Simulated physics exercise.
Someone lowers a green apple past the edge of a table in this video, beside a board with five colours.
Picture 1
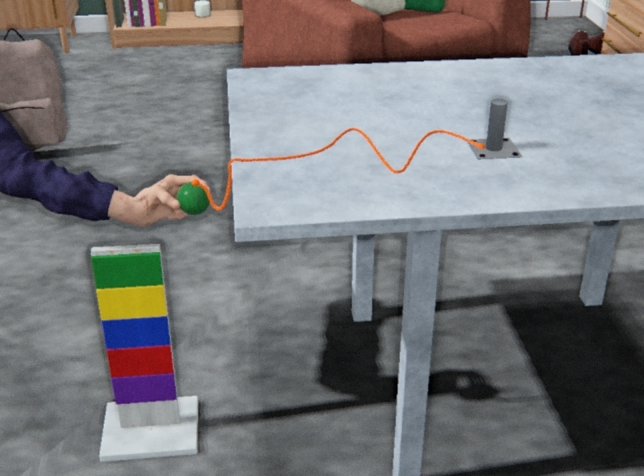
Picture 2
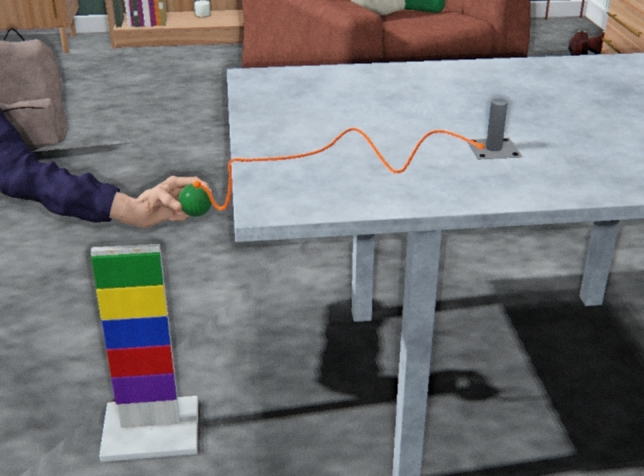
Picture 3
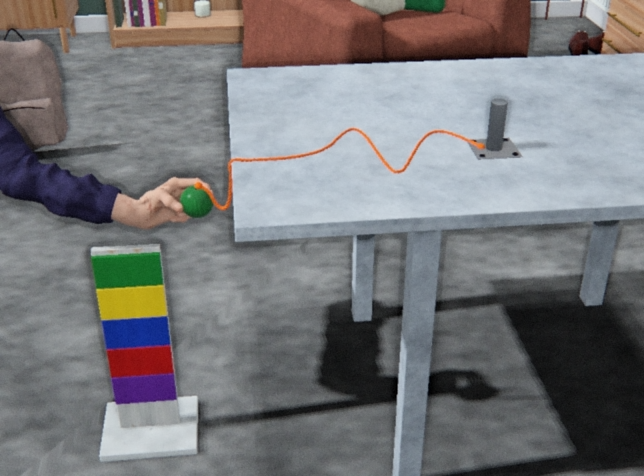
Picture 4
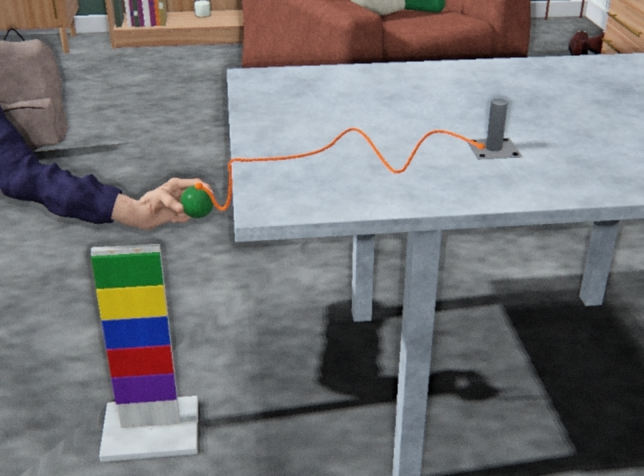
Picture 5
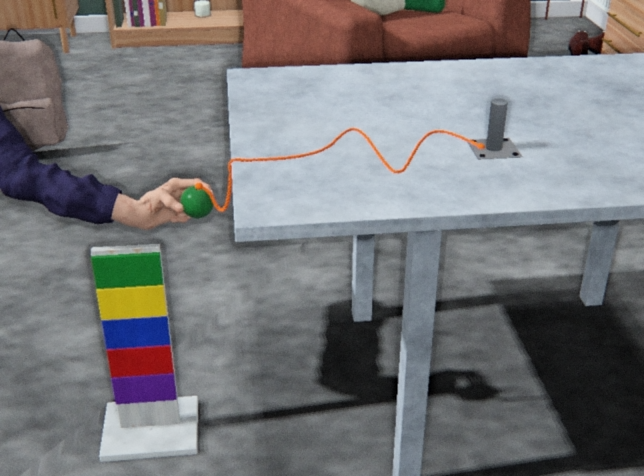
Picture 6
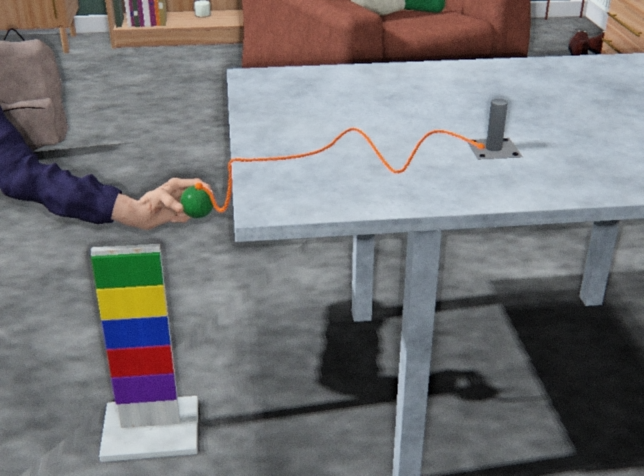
A hand held a small green ball tied to a wavy orange string that ran across a table to a post, barely shifting right beside a striped, five-coloured board before staying still.
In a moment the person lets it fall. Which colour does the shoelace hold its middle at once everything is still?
The shoelace holds its middle at purple.
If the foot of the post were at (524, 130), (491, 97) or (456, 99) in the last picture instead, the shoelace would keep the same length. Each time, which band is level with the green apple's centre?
In turn, red, then red, then purple.
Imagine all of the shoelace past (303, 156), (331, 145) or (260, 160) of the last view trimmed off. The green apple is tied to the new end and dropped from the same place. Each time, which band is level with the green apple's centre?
Lab note - try 1: Green; try 2: No band; try 3: Yellow.
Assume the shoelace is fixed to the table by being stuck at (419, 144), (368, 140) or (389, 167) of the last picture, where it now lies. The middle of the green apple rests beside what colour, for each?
Note: Try 1 red; try 2 yellow; try 3 blue.
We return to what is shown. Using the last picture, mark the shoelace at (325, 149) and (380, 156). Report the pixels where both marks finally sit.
(235, 234) and (275, 156).
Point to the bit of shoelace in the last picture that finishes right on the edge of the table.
Roughly (366, 137).
Soon after, apple near (257, 367); level with red.
After that, apple near (248, 391); level with purple.
In the end, apple near (250, 391); level with purple. The purple one.
